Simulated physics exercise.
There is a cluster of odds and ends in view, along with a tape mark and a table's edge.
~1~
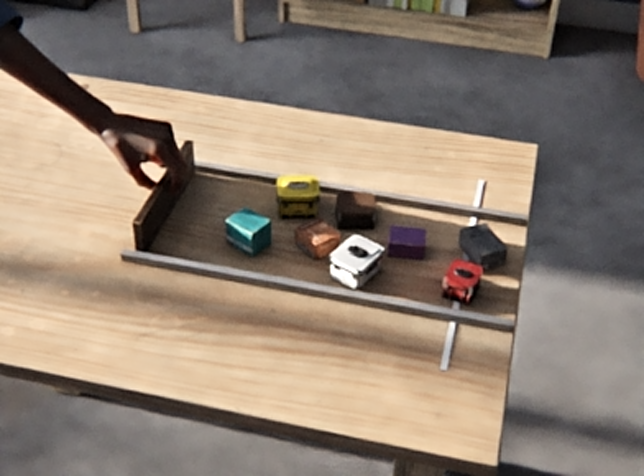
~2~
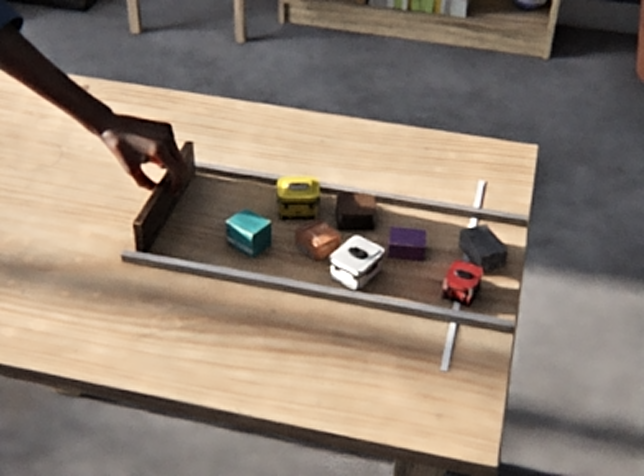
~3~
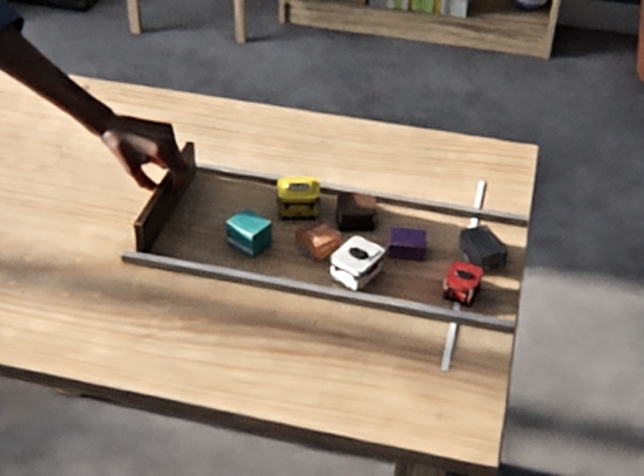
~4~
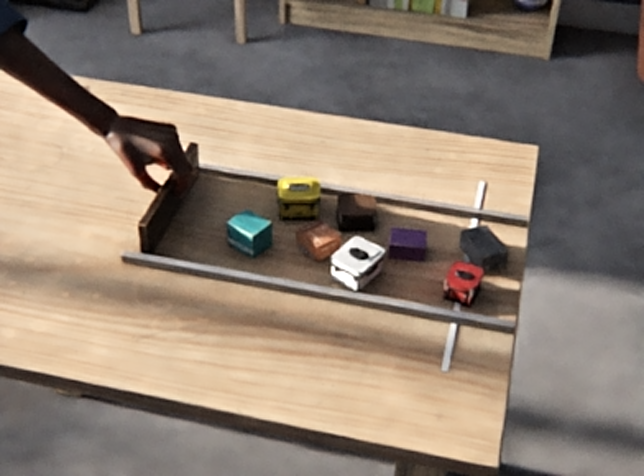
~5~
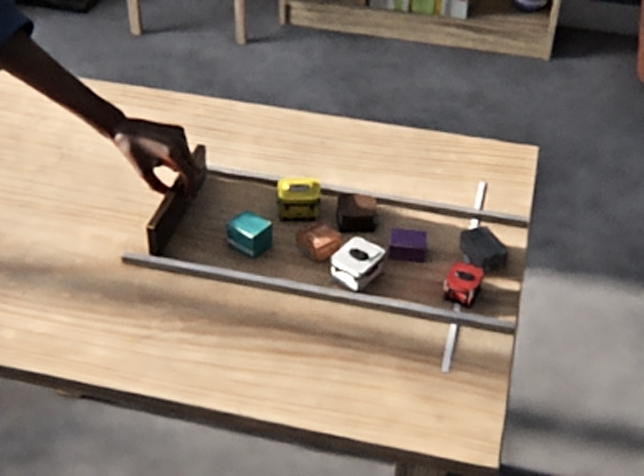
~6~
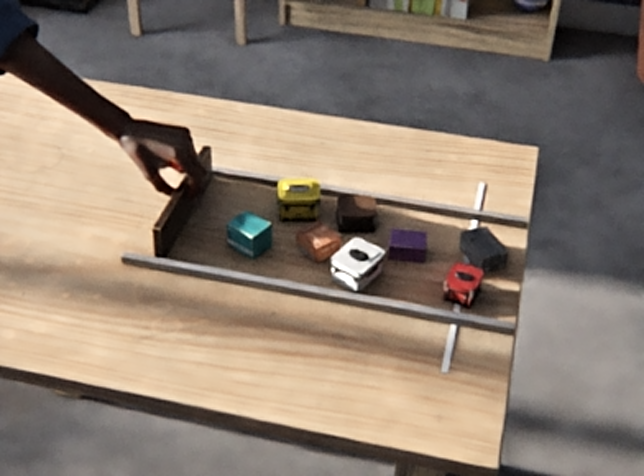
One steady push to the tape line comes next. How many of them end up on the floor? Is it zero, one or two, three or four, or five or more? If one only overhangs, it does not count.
I predict three or four come down off the table.
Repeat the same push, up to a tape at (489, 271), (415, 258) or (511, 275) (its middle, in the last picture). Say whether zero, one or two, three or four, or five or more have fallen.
In order of the three spots, it's at least five, then one or two, then five or over.
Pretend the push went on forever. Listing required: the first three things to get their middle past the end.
First the grey box, then the purple block, then the brown case.
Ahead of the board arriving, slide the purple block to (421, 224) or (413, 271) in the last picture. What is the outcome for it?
Goes off the end, then keeps its place.
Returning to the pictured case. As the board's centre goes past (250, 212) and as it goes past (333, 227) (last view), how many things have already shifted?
By then 1, and 6.
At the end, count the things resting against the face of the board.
It's 3.
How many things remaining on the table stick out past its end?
Count: 2.
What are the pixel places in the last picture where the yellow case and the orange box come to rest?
Final positions - yellow case around (492, 235), orange box around (519, 265).
Early on, none off yet; grey box at rest near (484, 250); red case at rest near (463, 285); purple block at rest near (408, 246).
A while later, none off yet; grey box at rest near (484, 250); red case at rest near (463, 285); purple block travelled about its own width near (432, 249).
Further along, none off yet; grey box leaning well over near (545, 266); red case moving near (475, 285); purple block travelled well along near (509, 260).
Finally, the number that fall off is three or four; lost, brown case, purple block and grey box.
